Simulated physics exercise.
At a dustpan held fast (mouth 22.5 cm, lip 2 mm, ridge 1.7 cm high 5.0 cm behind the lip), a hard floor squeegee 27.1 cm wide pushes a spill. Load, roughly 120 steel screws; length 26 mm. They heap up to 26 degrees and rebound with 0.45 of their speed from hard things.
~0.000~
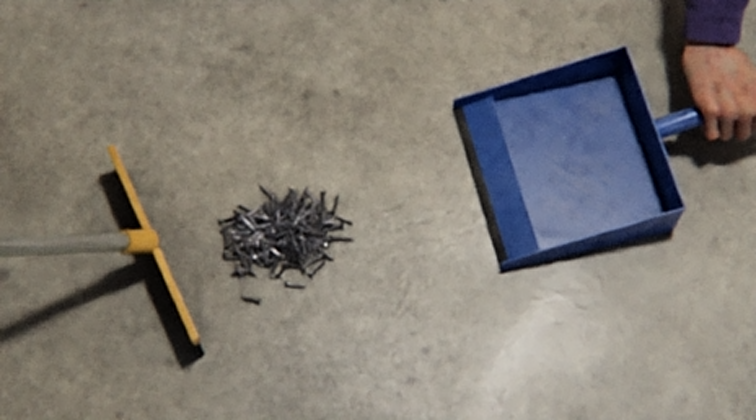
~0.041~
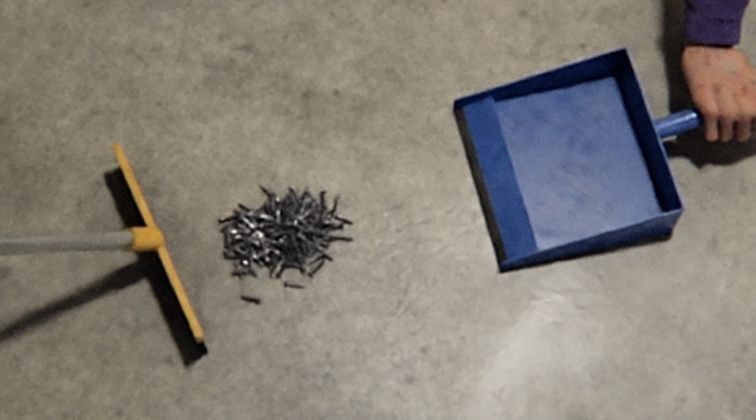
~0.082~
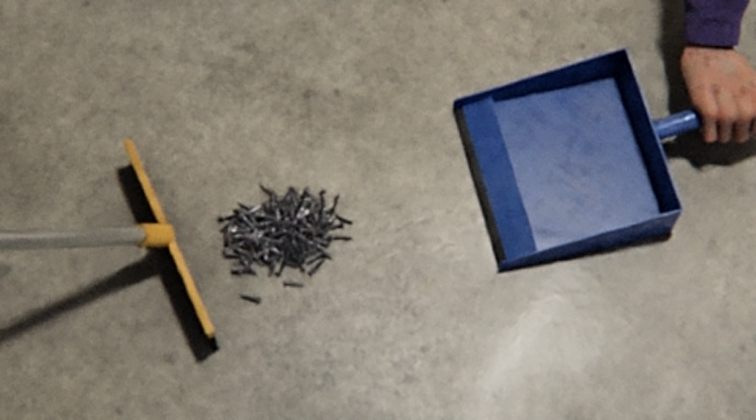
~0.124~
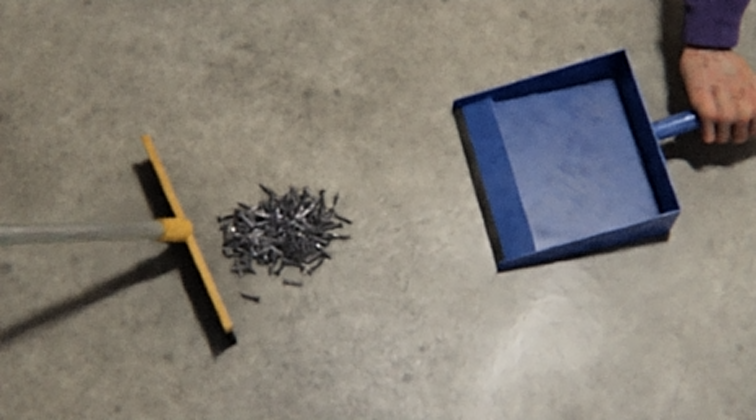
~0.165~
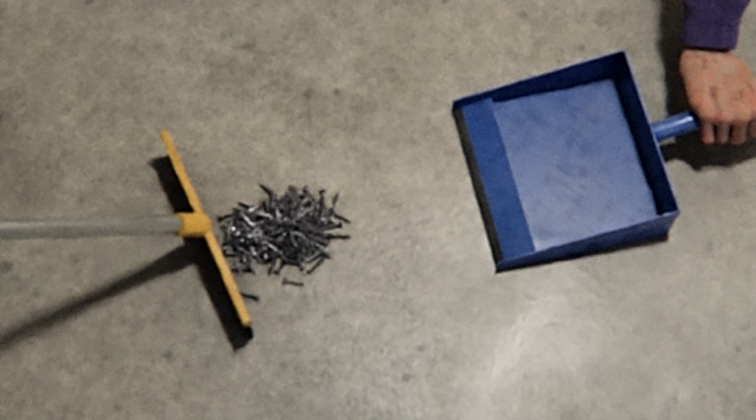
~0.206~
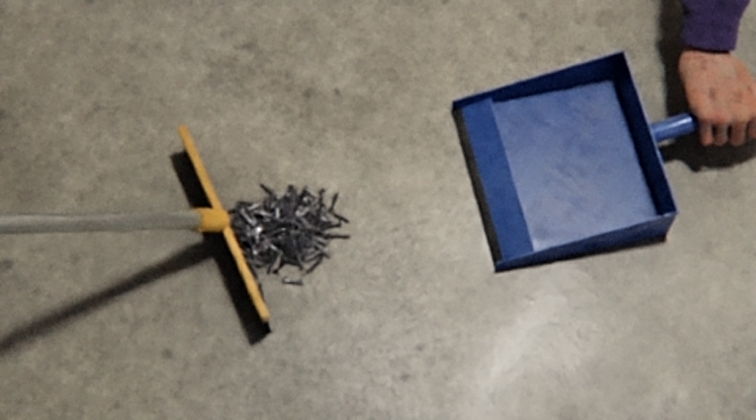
Hand holding a blue dustpan still at right while a yellow squeegee slides in from the left, reaching a pile of screws.
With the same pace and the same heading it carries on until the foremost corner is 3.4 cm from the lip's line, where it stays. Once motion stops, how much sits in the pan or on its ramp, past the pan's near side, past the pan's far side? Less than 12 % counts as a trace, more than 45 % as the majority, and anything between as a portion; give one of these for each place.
In the pan or on its ramp - a trace, past the pan's near side - a trace, past the pan's far side - a trace.
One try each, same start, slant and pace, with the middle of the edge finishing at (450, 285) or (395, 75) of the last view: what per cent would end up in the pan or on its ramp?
About 0 and 5 per cent.
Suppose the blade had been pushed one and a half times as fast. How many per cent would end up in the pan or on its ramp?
Share: About 25 %.
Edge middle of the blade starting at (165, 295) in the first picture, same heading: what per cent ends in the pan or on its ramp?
Close to 5 in a hundred.
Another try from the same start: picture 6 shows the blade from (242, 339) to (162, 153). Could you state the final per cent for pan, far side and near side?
Final per cent - pan 0, far 0, near 10.
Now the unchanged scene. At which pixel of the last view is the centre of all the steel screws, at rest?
Once everything settles, the centre is around (454, 184).
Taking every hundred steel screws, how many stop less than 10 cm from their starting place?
Around 0 per cent, give or take.
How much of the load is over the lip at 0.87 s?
I'd put it near 5 per cent at that point.
After 0.44 s, middle of the blade 19 cm from the lip; 0 % over the lip, far side 0 %, near side 0 %.
Then, at 0.59 s, middle of the blade 11 cm from the lip; 0 % over the lip, far side 0 %, near side 0 %.
After 0.87 s, middle of the blade 6 cm from the lip; 5 % over the lip, far side 5 %, near side 0 %.
In the end, at 1.7 s, pan 5 %, near side 0 %, far side 5 %, in front of the lip or behind the blade 90 %.
